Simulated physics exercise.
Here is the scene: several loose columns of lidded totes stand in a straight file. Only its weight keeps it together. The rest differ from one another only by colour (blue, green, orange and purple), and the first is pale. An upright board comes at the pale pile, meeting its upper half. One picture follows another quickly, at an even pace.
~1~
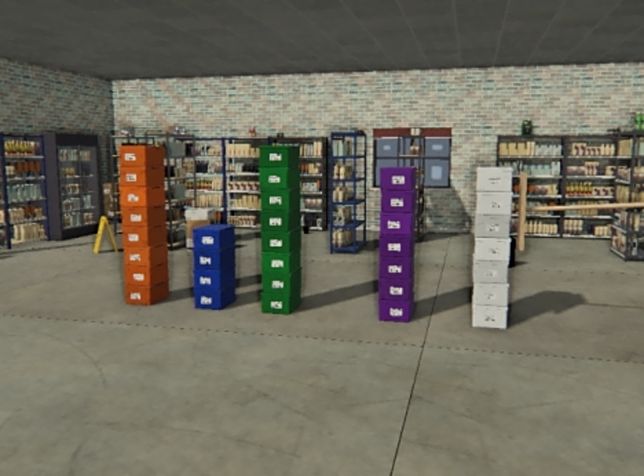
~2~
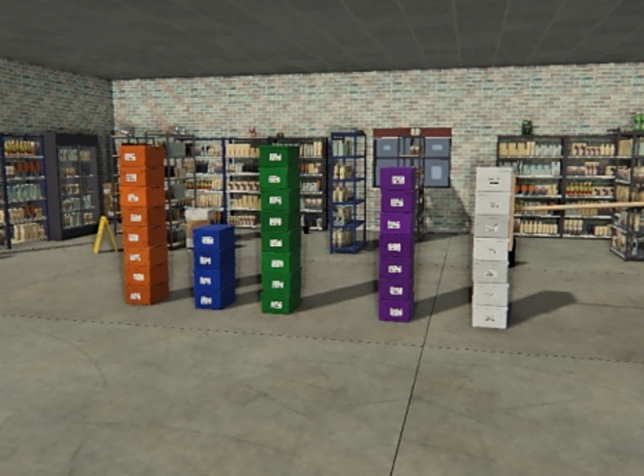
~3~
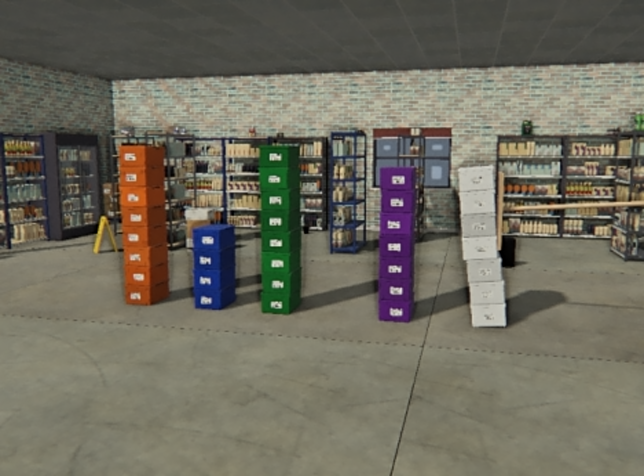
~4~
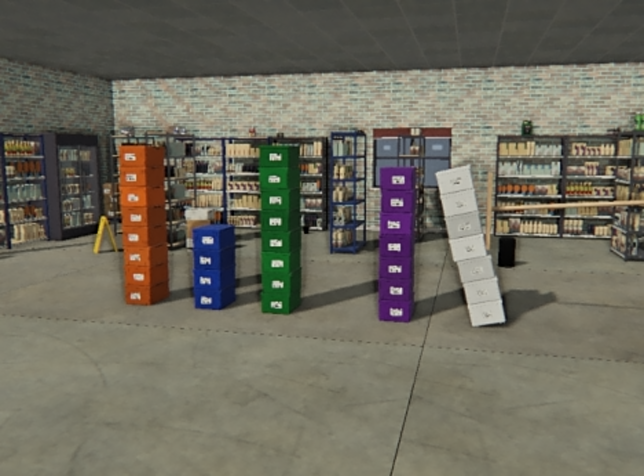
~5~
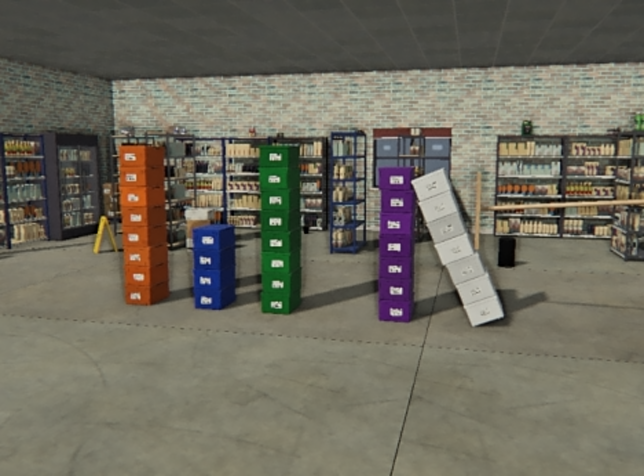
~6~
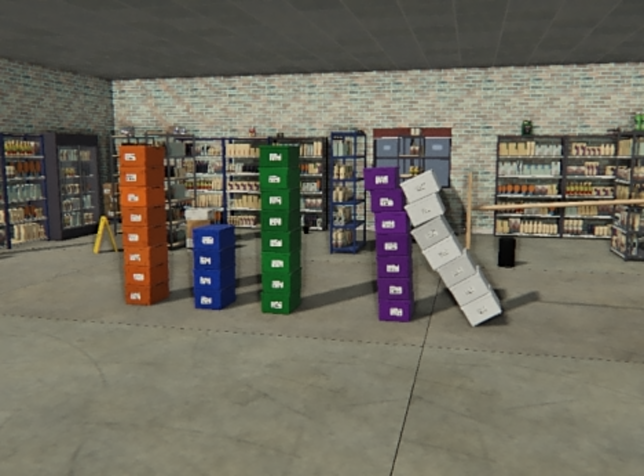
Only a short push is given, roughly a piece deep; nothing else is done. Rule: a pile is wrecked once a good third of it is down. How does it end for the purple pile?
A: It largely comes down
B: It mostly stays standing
Answer: A.
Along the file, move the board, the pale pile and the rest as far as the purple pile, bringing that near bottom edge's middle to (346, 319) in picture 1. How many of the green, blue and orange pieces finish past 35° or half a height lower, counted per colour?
By my count it's green 8, blue 4, orange 8.
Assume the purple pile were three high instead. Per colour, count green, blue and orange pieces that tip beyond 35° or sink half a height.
When it all settles, green has 0 down, blue has 0, and orange has 0.
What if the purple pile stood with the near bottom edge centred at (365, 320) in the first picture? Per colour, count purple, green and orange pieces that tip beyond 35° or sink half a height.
The count comes out as purple 6, green 7 and orange 7.
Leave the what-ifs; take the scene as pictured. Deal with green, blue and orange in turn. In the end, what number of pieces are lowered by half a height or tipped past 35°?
Tally: Green = 8, blue = 4, orange = 8.
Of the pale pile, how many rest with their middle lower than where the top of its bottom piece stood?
Tally at the end: 3.
Soon, 7 of the pale pile down; 2 of the 7 purple totes down (2 of 27 in all colours); top purple tote tipped well over, about its own height lower.
A while on, 7 of the pale pile down; 7 of the 7 purple totes down (10 of 27 in all colours); top purple tote tipped well over, some three heights lower; top green tote tipped clearly, about its own height lower.
Towards the end, 7 of the pale pile down; 7 of the 7 purple totes down (27 of 27 in all colours); top purple tote tipped well over, some four heights lower; top orange tote tipped steeply, some four heights lower.
Finally, 7 of the pale pile down; 7 of the 7 purple totes down (27 of 27 in all colours); top purple tote tipped well over, some four heights lower; top orange tote upside down. Seen by the last camera, middles, top purple tote near (249, 254).
